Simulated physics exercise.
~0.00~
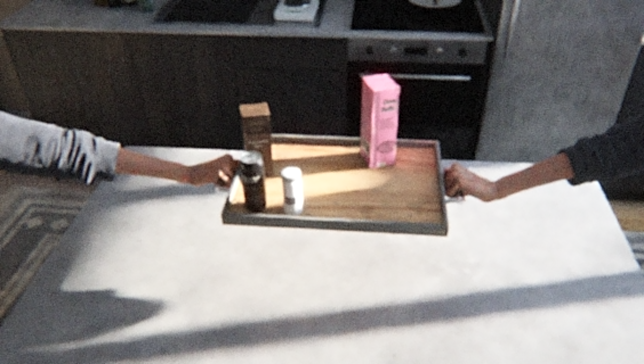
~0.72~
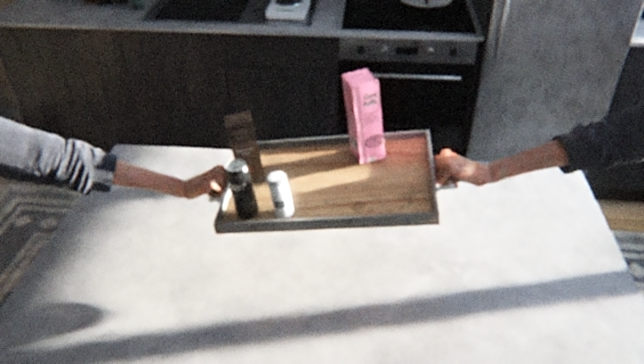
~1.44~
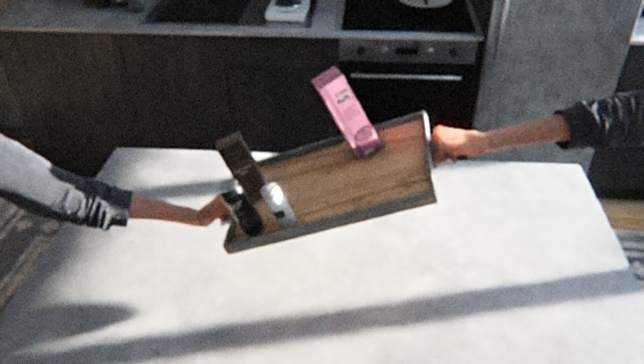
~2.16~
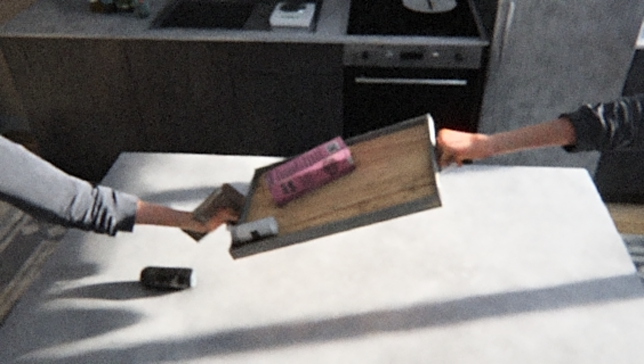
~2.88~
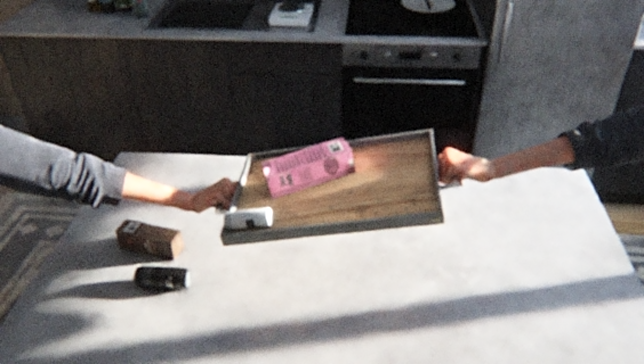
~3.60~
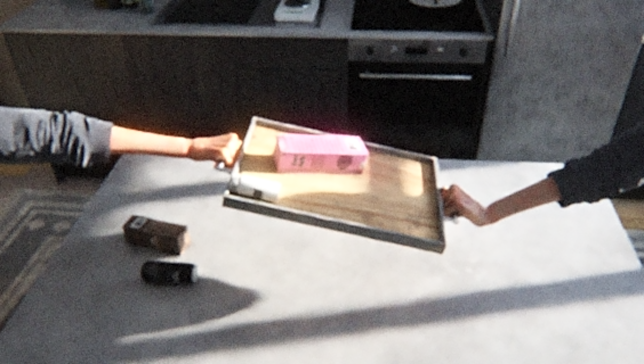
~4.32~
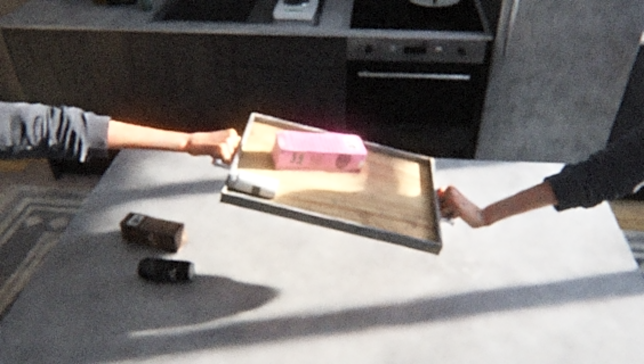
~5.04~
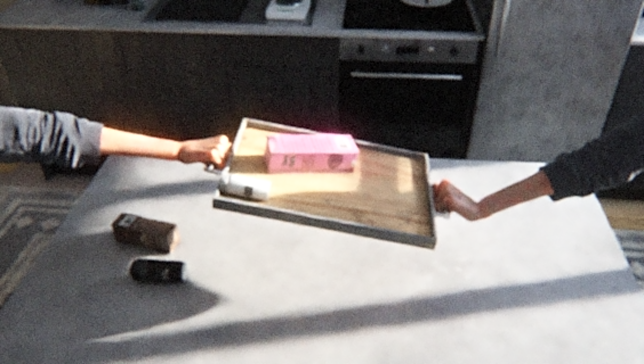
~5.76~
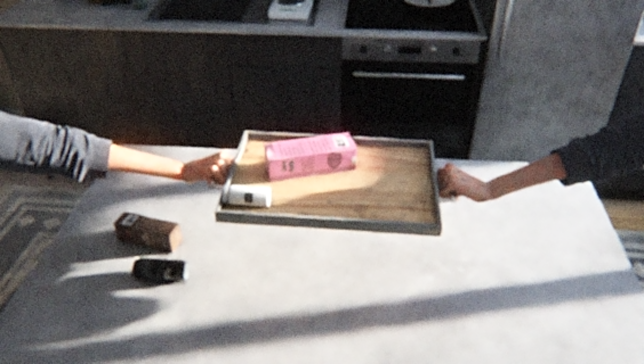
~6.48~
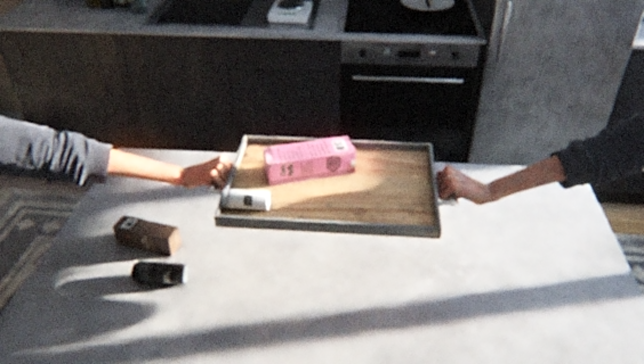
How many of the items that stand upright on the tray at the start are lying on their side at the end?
All four of them end up on their side. The pink carton and white shaker lie on the tray, and the brown carton and black can lie on the table.
